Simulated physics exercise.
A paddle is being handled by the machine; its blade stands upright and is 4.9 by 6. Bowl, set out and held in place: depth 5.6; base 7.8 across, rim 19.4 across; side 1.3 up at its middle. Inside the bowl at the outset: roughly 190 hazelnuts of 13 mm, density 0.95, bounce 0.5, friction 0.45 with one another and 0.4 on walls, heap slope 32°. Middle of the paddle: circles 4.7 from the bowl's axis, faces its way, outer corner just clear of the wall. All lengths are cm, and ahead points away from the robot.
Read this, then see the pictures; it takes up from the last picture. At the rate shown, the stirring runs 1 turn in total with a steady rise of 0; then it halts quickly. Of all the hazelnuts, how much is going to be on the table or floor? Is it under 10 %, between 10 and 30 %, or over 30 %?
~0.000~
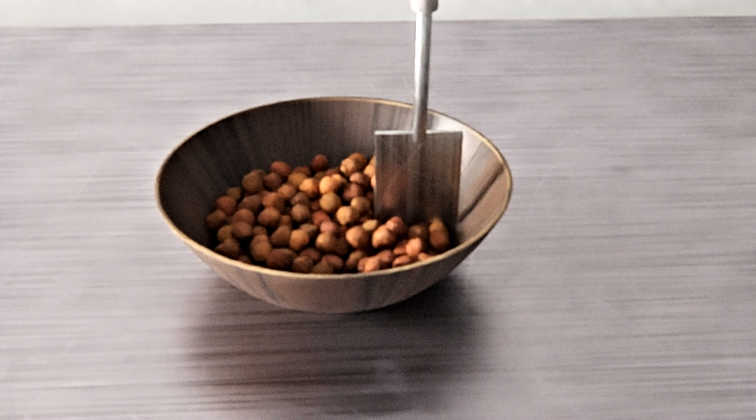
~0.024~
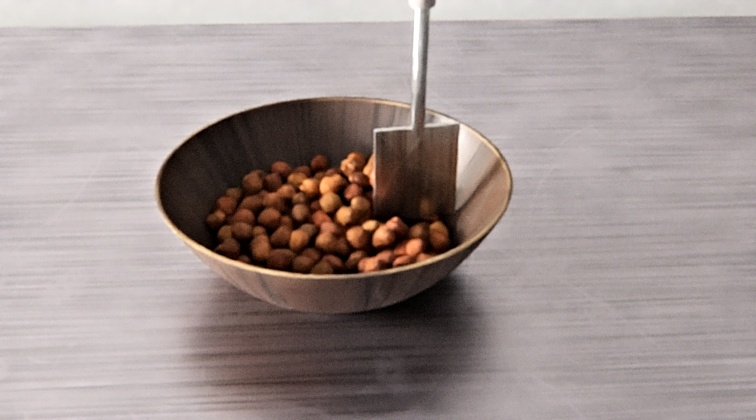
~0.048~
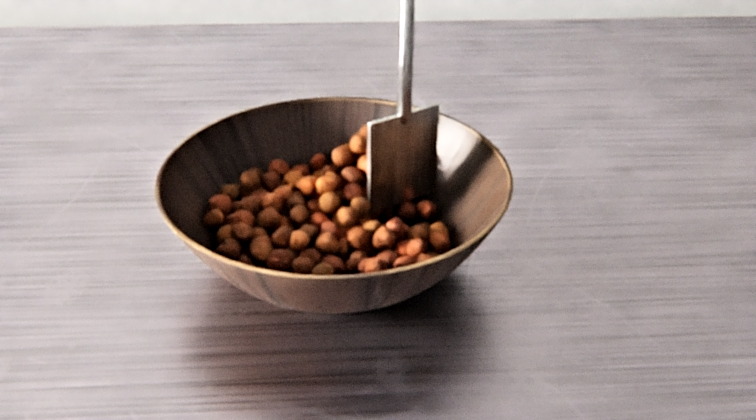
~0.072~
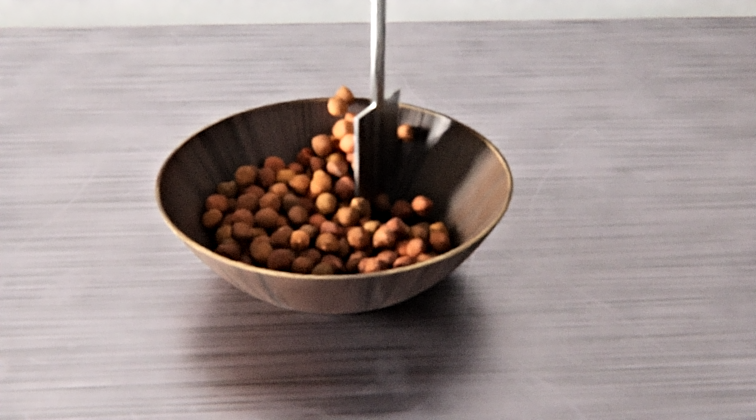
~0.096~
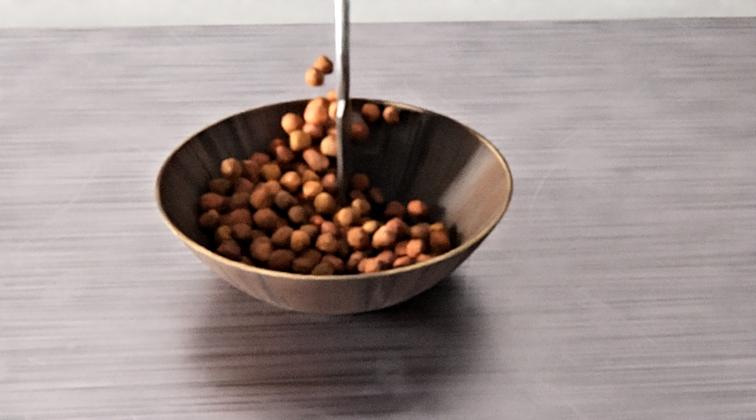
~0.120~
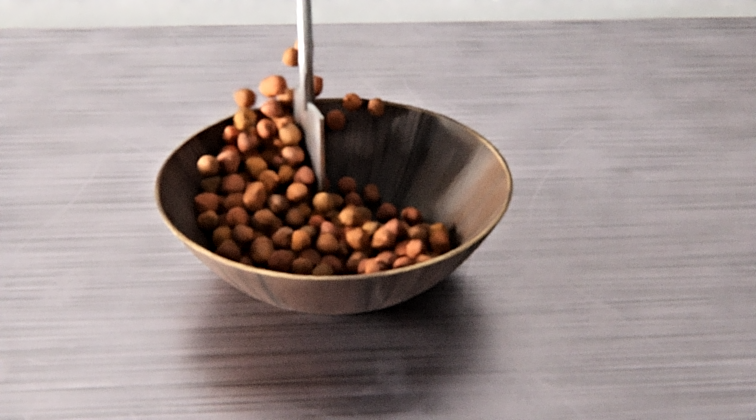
Over 30 %.
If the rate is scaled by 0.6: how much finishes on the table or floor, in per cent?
I'd put it near 20 %.
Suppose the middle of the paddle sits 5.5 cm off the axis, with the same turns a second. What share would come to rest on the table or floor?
Then about 20 %.
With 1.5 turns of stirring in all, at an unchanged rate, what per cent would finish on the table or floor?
It would be around 55 percent.
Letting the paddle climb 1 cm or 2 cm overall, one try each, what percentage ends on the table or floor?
Estimates: 35 % then 25 %.
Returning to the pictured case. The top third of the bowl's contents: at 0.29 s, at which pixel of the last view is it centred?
The centre is roughly (415, 231).
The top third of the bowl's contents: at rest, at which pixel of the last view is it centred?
The centre is near pixel (361, 185).
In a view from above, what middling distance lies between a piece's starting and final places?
I'd estimate close to 12 cm.
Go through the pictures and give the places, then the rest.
In the first frame, paddle neck at (421, 107), 0° round; upper third of the load around (323, 215), from x 220 to 440, top at y 165; 190 in the bowl.
In the second frame, paddle neck at (419, 102), 8° round; upper third of the load around (323, 208), from x 220 to 440, top at y 160.
In the third frame, paddle neck at (405, 89), 30° round; upper third of the load around (329, 204), from x 215 to 440, top at y 135.
In the fourth frame, paddle neck at (378, 79), 56° round; upper third of the load around (326, 189), from x 215 to 440, top at y 95.
In the fifth frame, paddle neck at (343, 75), 82° round; upper third of the load around (313, 181), from x 210 to 440, top at y 65; 189 in the bowl, 1 in flight or on the tool.
In the sixth frame, paddle neck at (307, 77), 108° round; upper third of the load around (278, 168), from x 210 to 440, top at y 45; 187 in the bowl, 3 in flight or on the tool.
By 0.21 s, 200° round, highest piece 10 above the table; 169 in the bowl, 21 in flight or on the tool.
By 0.29 s, 292° round, highest piece 10 above the table; 143 in the bowl, 11 on the table or floor, 36 in flight or on the tool.
By 0.53 s, 0° round, highest piece 5 above the table; 111 in the bowl, 77 on the table or floor, 2 in flight or on the tool.
By 1.23 s, 0° round, highest piece 4 above the table; 111 in the bowl, 79 on the table or floor.
Final count, 111 in the bowl, 79 on the table or floor. That is 42 % on the table or floor.
